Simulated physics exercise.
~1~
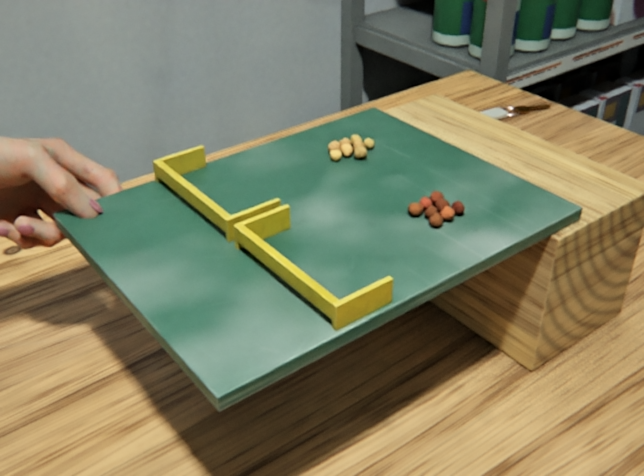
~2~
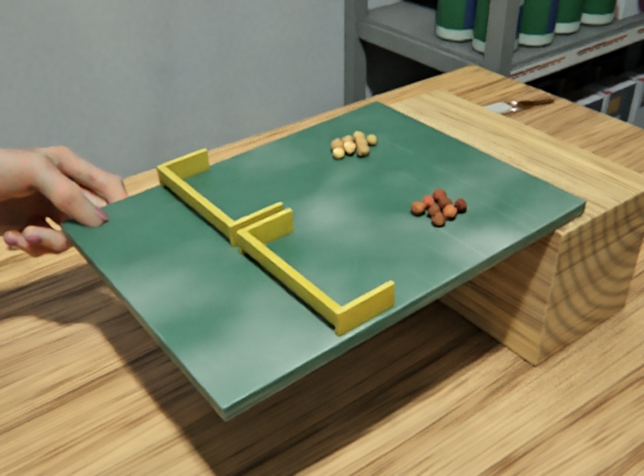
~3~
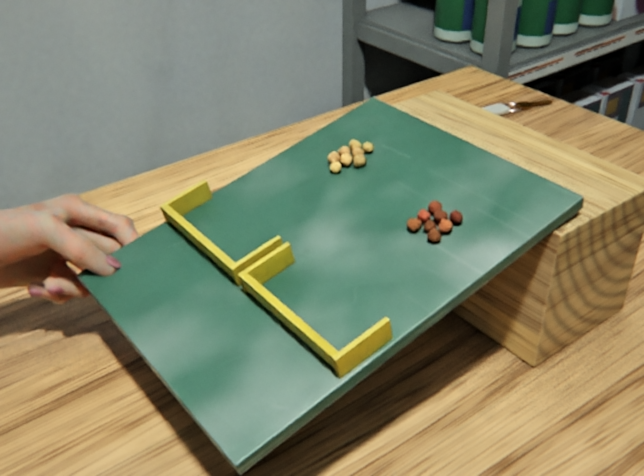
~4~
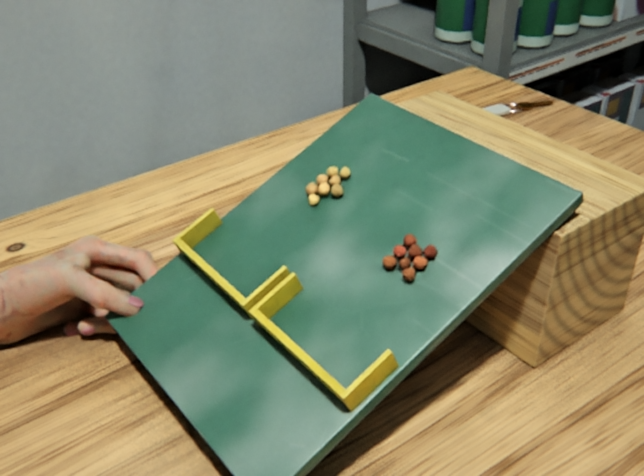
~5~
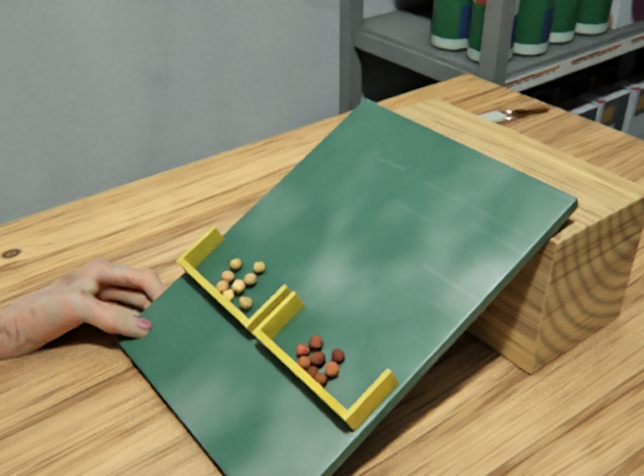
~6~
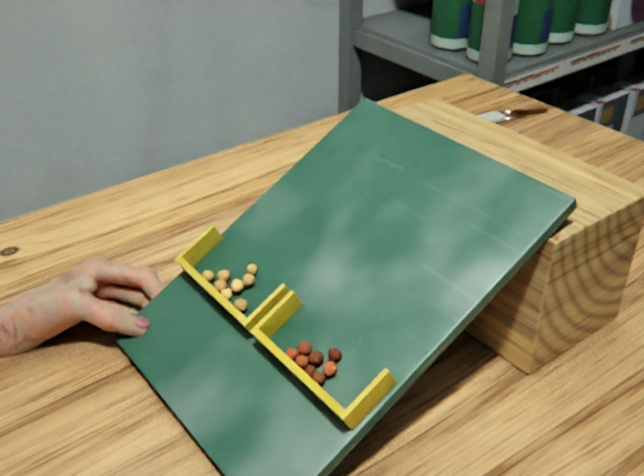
A green board, one end on a wooden block and the other held by a hand at the left, carries a cluster of pale round pieces and a cluster of reddish-brown ones above two yellow gates. The hand lowers its end, and the board grows steadily steeper. At first the clusters barely shift, then both start sliding down toward the gates. As the tilt increases further, they travel down the slope and reach the yellow barriers. The board comes to rest steeply sloped, with the hand still at its edge and each cluster gathered behind its own gate.
